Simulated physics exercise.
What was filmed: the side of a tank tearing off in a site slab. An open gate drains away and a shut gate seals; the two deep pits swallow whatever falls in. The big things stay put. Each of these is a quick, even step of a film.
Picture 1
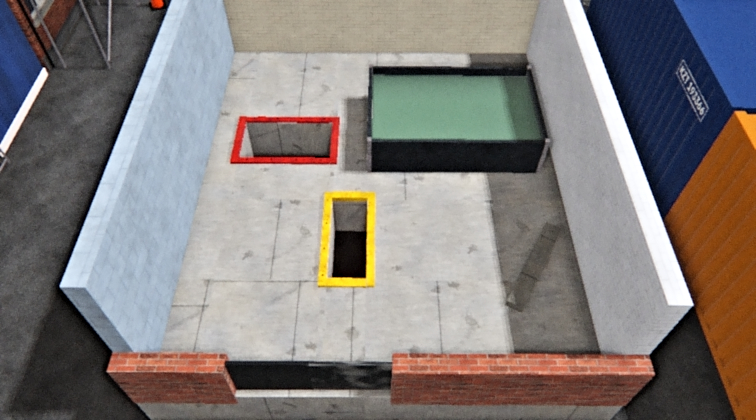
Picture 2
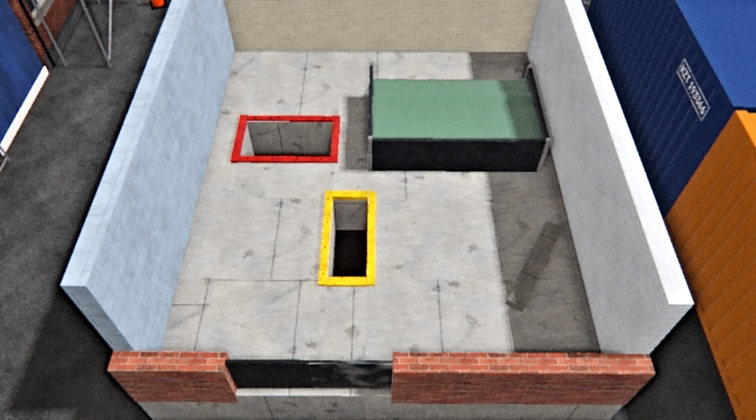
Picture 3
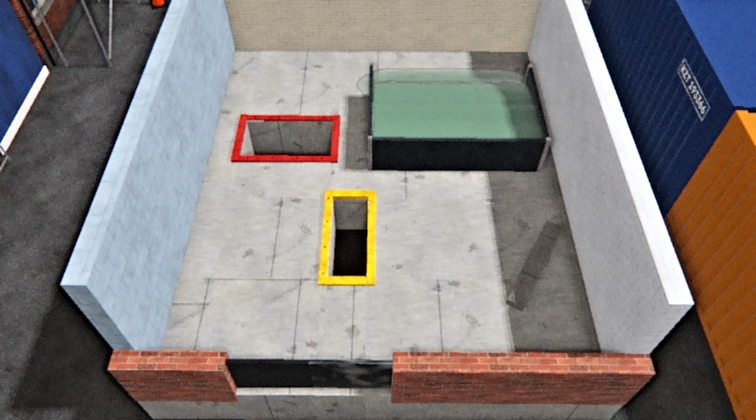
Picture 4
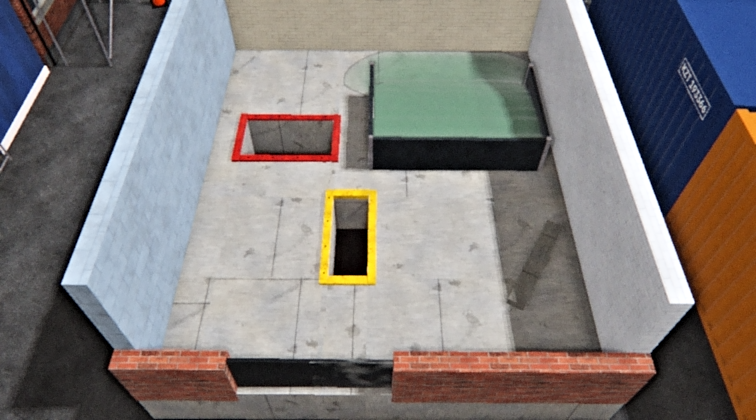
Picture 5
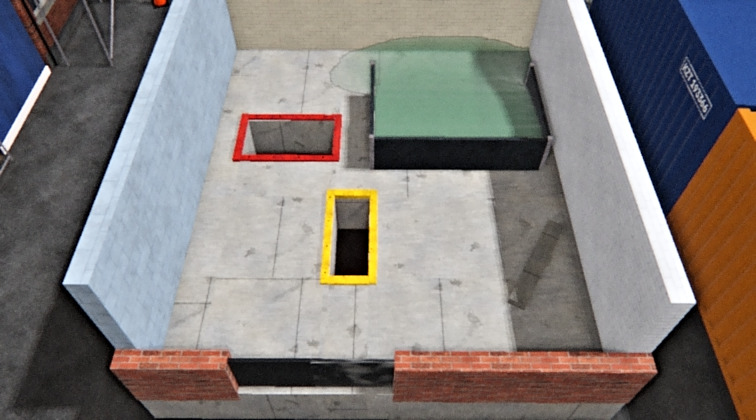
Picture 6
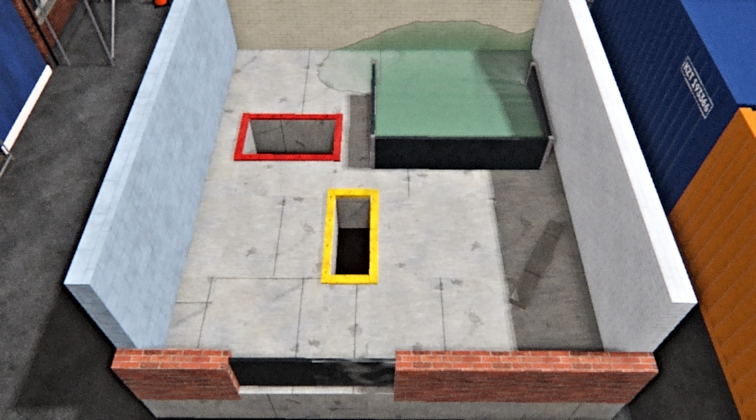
Green water sits still in a dark-sided tank at the back right of a walled concrete slab, beyond red- and yellow-framed openings. It then pours out on the tank's far side, spreading over the floor behind and leftward, until a wide, uneven green sheet lies along the back wall.
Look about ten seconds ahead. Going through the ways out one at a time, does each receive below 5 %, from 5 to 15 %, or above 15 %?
The gate stays lower than five per cent, the yellow pit stays lower than five per cent, the red pit goes higher than fifteen per cent.
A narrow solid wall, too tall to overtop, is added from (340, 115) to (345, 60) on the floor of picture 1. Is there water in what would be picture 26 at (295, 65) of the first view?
Finding: Waterlogged.
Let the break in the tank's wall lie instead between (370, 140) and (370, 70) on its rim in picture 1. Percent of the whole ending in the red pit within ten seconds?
Red 40 %.
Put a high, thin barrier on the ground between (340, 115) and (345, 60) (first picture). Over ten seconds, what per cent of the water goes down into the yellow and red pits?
The yellow pit takes 6 per cent and the red pit 2 per cent.
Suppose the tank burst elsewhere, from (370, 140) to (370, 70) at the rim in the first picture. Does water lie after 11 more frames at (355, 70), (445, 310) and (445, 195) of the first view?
Result, in sequence: Untouched by the flood; untouched by the flood; untouched by the flood.
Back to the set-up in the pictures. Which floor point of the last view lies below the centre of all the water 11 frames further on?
My reading is close to (431, 88).
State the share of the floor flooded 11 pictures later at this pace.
My estimate is roughly 30 percent.
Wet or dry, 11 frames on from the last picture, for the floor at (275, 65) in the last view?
It comes out swamped.
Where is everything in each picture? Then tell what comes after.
Still water in the water tank at (453, 106), in the first frame.
Water pours out on the water tank's far side and has run to a hidden place, in the second frame.
Water pours out on the water tank's far side and has run to (362, 83), in the third frame.
The front is at (350, 76), out from the gap on the water tank's far side, in the fourth frame.
The front is at (356, 52), out from the gap on the water tank's far side, in the fifth frame.
Water pours out on the water tank's far side and has run to (335, 51), in the sixth frame.
A moment on, water covers 20 % of the floor; the gate 0 %, the yellow pit 0 %, the red pit 0 %.
Next, water covers 30 % of the floor; the gate 0 %, the yellow pit 0 %, the red pit 0 %.
Then, water covers 50 % of the floor; the gate 0 %, the yellow pit 0 %, the red pit 2 %.
Later, water covers 70 % of the floor; the gate 0 %, the yellow pit 0 %, the red pit 9 %.
In the end, water covers 90 % of the floor; the gate 0 %, the yellow pit 1 %, the red pit 17 %.
